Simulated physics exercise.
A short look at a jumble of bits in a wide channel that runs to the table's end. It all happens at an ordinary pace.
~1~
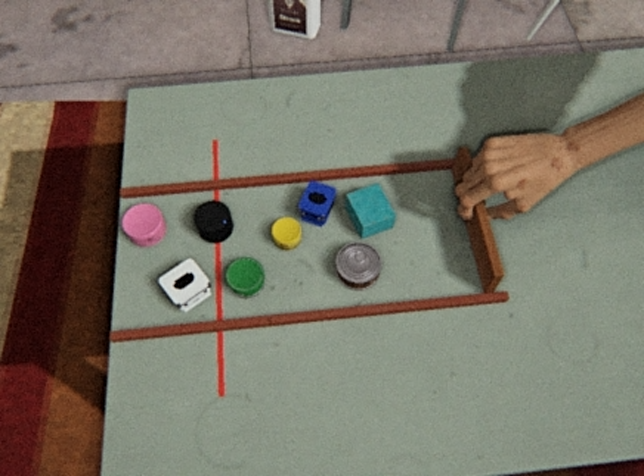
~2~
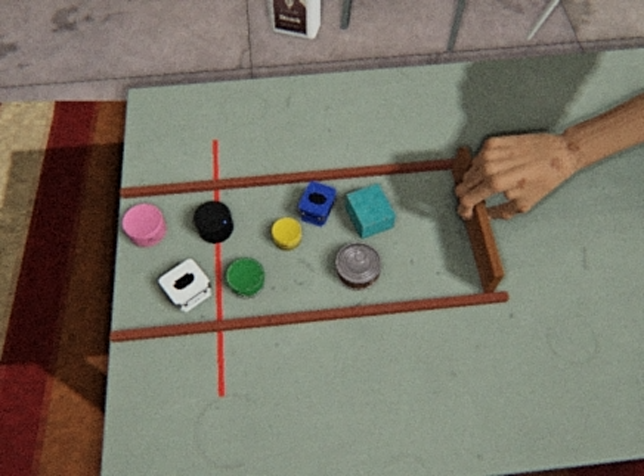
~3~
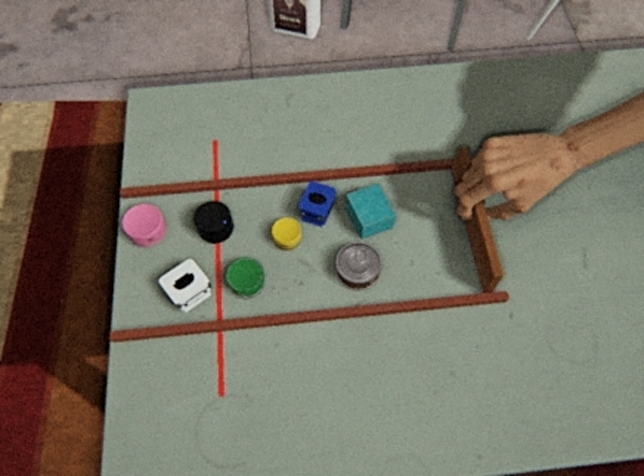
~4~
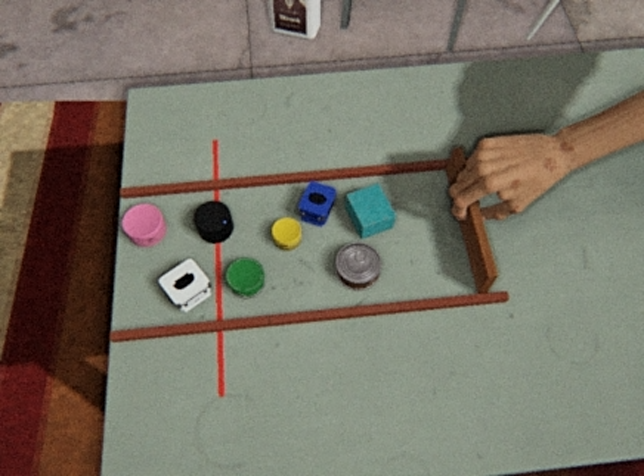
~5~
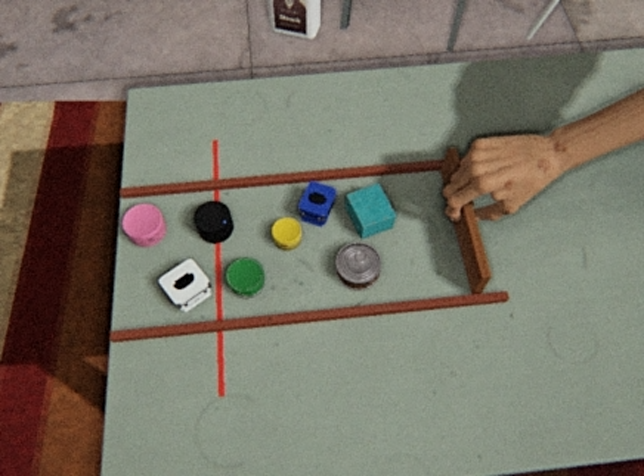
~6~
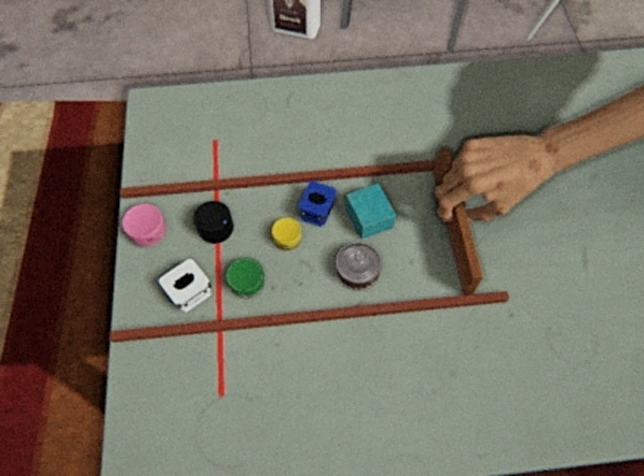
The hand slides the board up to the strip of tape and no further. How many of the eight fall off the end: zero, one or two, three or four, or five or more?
The number that fall off is one or two.
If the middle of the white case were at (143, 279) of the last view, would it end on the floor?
From there it does not fall.
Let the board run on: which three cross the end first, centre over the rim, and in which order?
They are the pink tub, the white case, the black lid.
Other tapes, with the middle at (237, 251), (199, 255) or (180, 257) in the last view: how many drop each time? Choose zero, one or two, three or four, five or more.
One after another: Zero; one or two; three to four.
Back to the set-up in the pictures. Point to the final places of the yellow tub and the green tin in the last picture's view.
The yellow tub at (173, 257), the green tin at (154, 292).
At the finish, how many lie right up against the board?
2 of them.
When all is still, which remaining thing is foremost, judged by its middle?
The white case.
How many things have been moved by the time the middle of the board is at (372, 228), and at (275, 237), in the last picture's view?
At the one place 3, at the other 7.
Soon after, none off yet; pink tub at rest near (145, 226); white case at rest near (187, 286); black lid at rest near (214, 222).
At rest, the number that fall off is one or two; fallen, pink tub.
